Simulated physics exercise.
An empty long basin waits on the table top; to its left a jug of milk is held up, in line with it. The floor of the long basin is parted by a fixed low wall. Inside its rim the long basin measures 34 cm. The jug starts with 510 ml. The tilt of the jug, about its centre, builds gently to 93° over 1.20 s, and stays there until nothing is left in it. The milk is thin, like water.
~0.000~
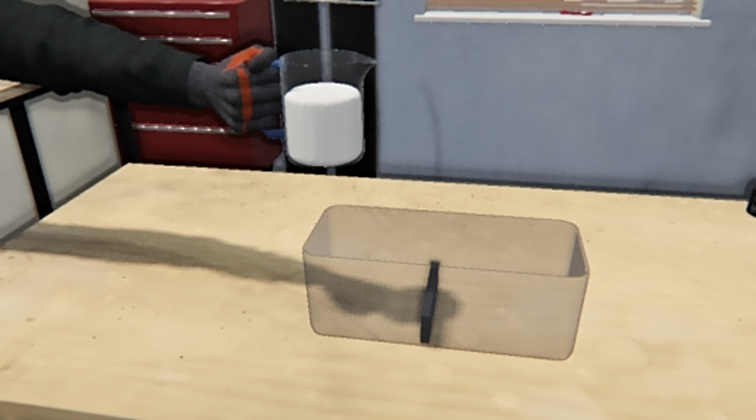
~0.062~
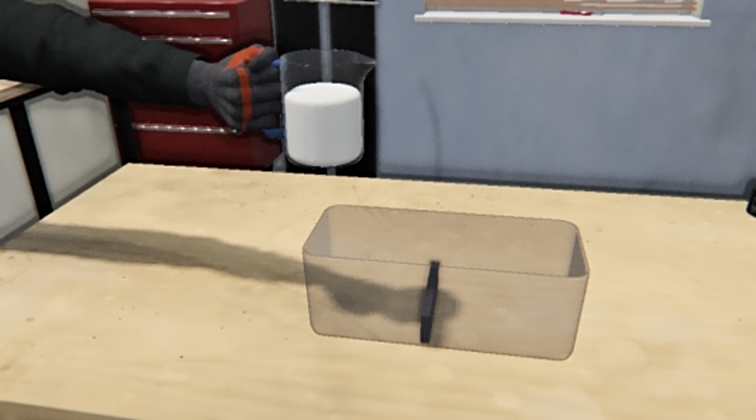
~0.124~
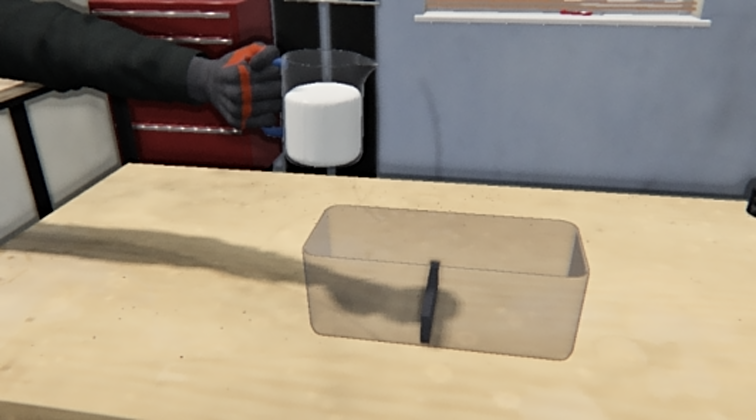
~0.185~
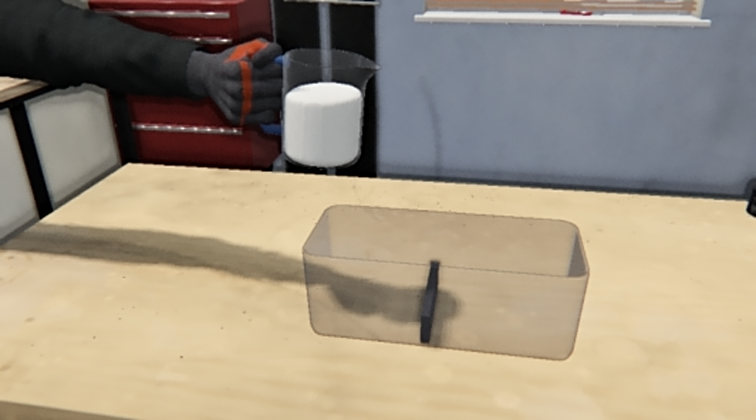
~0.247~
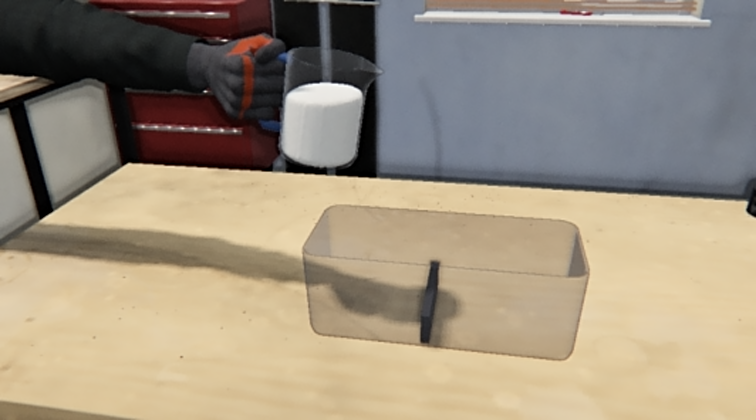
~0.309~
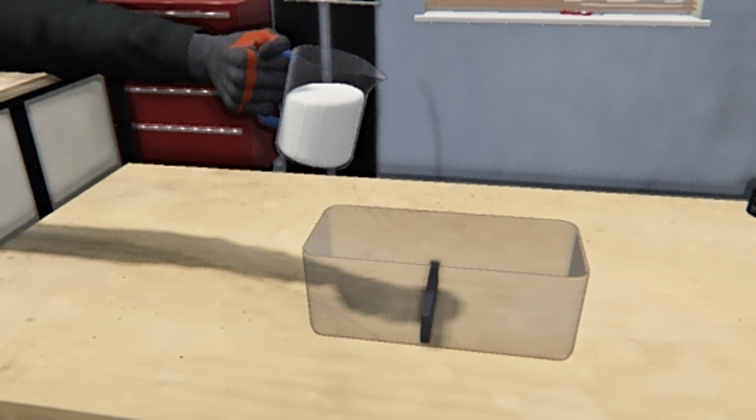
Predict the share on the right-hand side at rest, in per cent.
About 66 per cent.
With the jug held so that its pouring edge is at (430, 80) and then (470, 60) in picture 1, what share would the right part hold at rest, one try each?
First 90, then 90 per cent.
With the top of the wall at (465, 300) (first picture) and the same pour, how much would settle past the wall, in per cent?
In that case some 10 per cent.
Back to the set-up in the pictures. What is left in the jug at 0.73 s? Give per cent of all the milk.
Near 96 in a hundred.
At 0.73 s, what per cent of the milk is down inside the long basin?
Near 0 in a hundred.
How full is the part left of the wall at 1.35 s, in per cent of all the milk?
Some 12 per cent.
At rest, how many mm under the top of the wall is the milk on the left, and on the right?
Some 36 mm on the left and 30 mm on the right.
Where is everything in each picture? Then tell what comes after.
The first picture shows tilt 0°; pouring edge (377, 61); surface from (288, 91) to (360, 93); the long basin's rim runs from (315, 229) to (583, 249); the wall's top is at (431, 288).
The second picture shows tilt 1°; pouring edge (378, 62); surface from (288, 91) to (360, 94).
The third picture shows tilt 2°; pouring edge (379, 64); surface from (289, 91) to (361, 93).
The fourth picture shows tilt 5°; pouring edge (382, 67); surface from (289, 91) to (361, 94).
The fifth picture shows tilt 9°; pouring edge (385, 71); surface from (290, 92) to (362, 95).
The sixth picture shows tilt 14°; pouring edge (388, 77); surface from (290, 92) to (365, 94).
After 0.73 s the tilt is 62° and 95 per cent is still to pour, 0 is left of the wall and 0 right of it.
After 1.03 s the tilt is 89° and 52 per cent is still to pour, 3 is left of the wall and 22 right of it.
After 1.35 s the tilt is 93° and 16 per cent is still to pour, 13 is left of the wall and 62 right of it.
After 1.70 s the tilt is 93° and 5 per cent is still to pour, 26 is left of the wall and 66 right of it.
In the end 31 per cent lies left of the wall, 66 right of it and 1 outside.
